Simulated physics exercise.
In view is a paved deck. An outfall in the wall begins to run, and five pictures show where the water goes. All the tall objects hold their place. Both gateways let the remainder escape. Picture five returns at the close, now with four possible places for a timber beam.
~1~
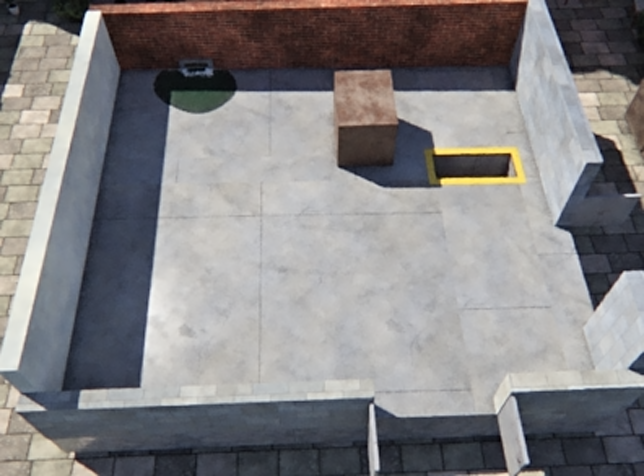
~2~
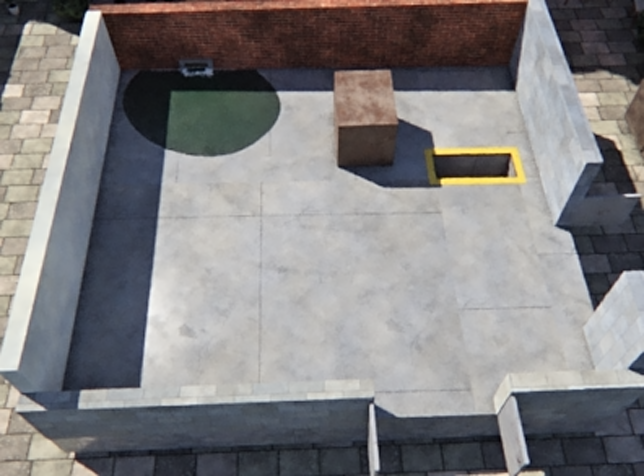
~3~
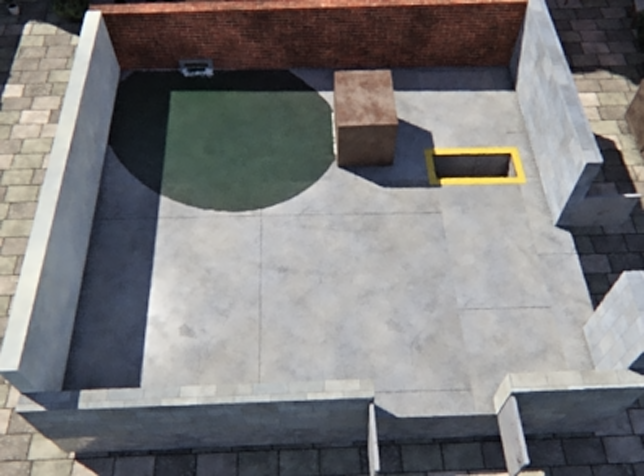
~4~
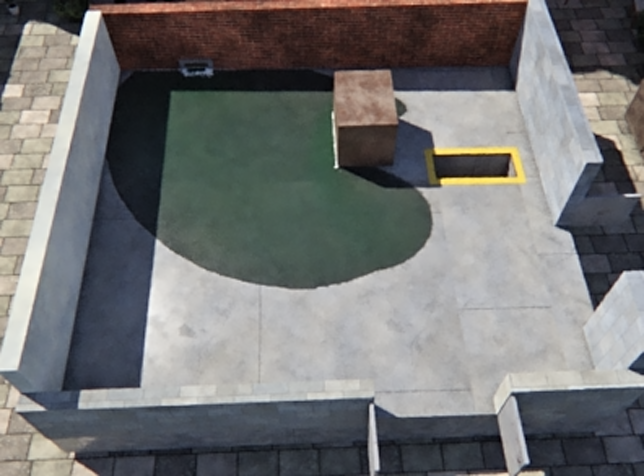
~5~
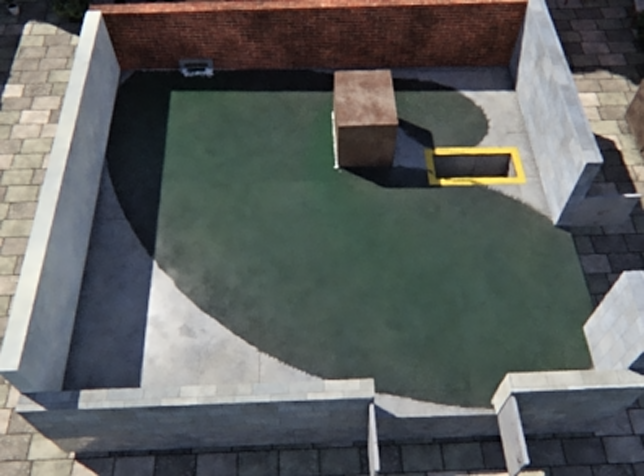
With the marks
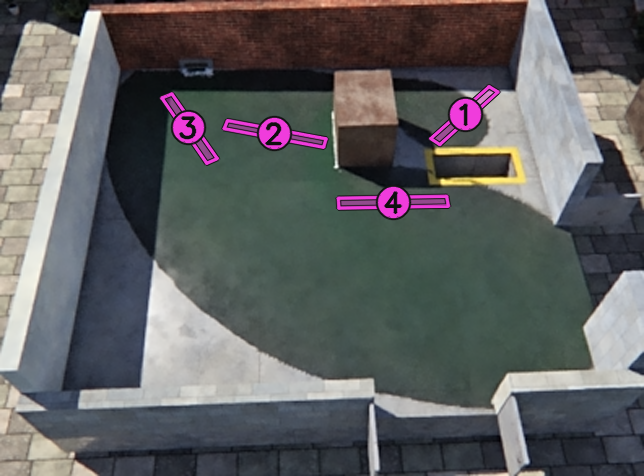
To begin with, a small patch of dark green water lies beneath an outfall at the back left of a walled, paved deck. It widens into a broad pool, reaches the brown block and wraps around it, then spreads across to the right side and front wall, while the yellow-edged drain stays dry.
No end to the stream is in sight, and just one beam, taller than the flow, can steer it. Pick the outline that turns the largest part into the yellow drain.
It is 4.
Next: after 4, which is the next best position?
Position 2.
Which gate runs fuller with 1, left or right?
More leaves on the right.
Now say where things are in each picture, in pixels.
Outfall at (197, 65); yellow drain at (474, 166); open gate at (568, 274); open gate at (432, 399); water covers 3 % of the ground and shows as far out as (195, 107); yellow drain still dry.
Water covers 10 % of the ground and shows as far out as (198, 153); yellow drain still dry.
Water covers 22 % of the ground and shows as far out as (300, 188); yellow drain still dry.
Water covers 38 % of the ground and shows as far out as (419, 240); yellow drain still dry.
Water covers 68 % of the ground and shows as far out as (596, 314); yellow drain still dry.
On the marked copy, 1 from (435, 141) to (493, 89); 2 from (225, 124) to (324, 143); 3 from (166, 95) to (212, 160); 4 from (338, 203) to (447, 201).
Choosing 1, about 5 % of the stream runs into the yellow drain, about 95 % out by the gates.
Choosing 2, about 12 % of the stream runs into the yellow drain, about 88 % out by the gates.
Choosing 3, about 8 % of the stream runs into the yellow drain, about 92 % out by the gates.
Choosing 4, about 23 % of the stream runs into the yellow drain, about 77 % out by the gates.
